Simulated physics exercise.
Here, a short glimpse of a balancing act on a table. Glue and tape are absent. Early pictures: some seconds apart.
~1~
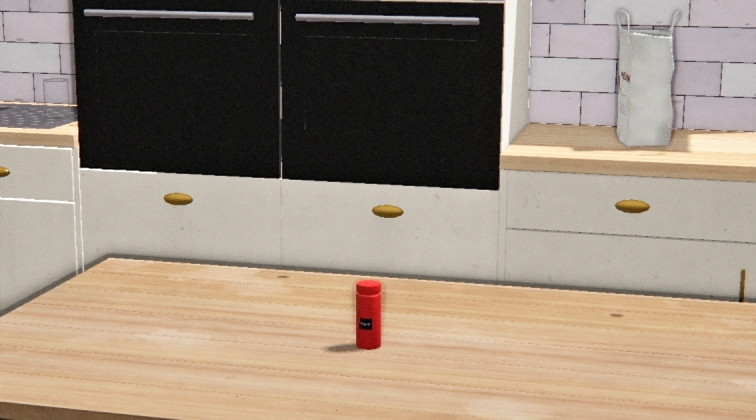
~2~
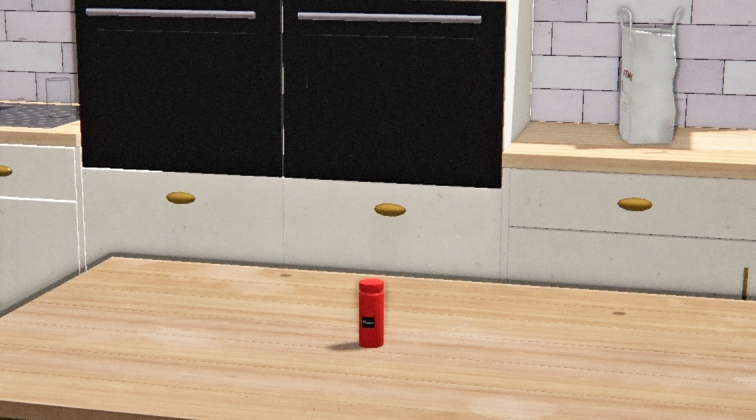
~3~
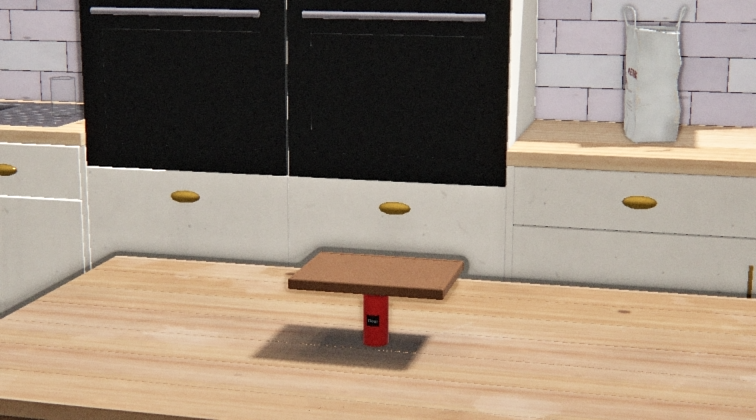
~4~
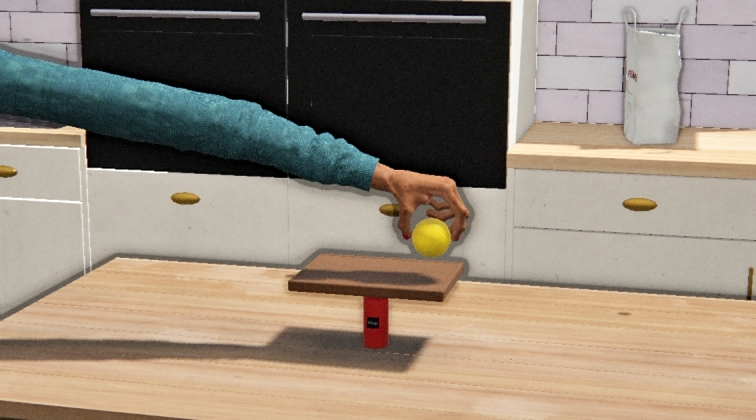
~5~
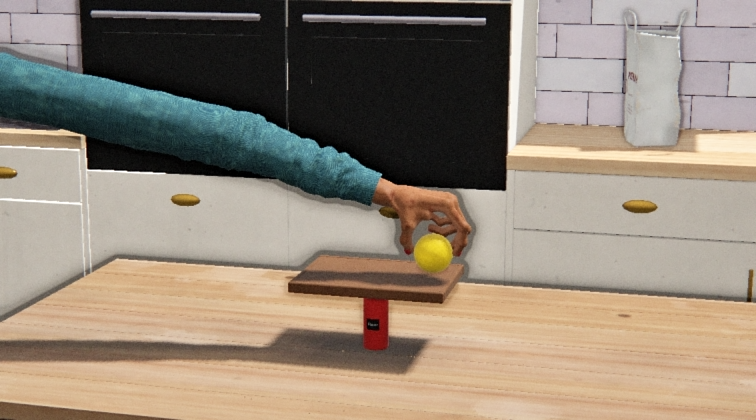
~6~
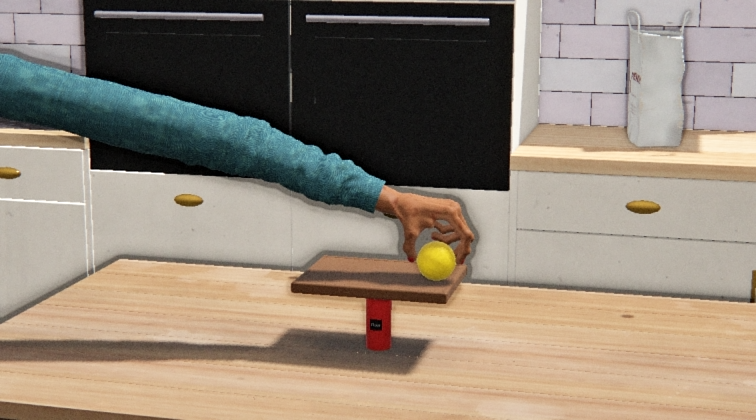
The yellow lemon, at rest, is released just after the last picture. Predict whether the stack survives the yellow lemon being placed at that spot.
Prediction: The stack collapses.
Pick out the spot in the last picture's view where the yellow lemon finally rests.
I'd point to roughly (451, 339).
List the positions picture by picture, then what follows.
The last thing is not in view yet; red shaker (369, 314), in the first picture.
The last thing is not in view yet; red shaker (371, 313), in the second picture.
The last thing is not in view yet; red shaker (376, 311), in the third picture.
On its way; yellow lemon (431, 238); red shaker (376, 313), in the fourth picture.
On its way; yellow lemon (434, 253); red shaker (376, 315), in the fifth picture.
Set down, still held; yellow lemon (437, 261); red shaker (379, 315), in the sixth picture.
Then, 0.50 s past the last view, yellow lemon now fallen; brown lid rocked 66° from its first pose.
Then, 0.90 s past the last view, red shaker and brown lid now fallen.
Finally, fallen, yellow lemon, red shaker and brown lid. Final places as the last picture's camera would see them, yellow lemon near (451, 339). The stack comes apart.
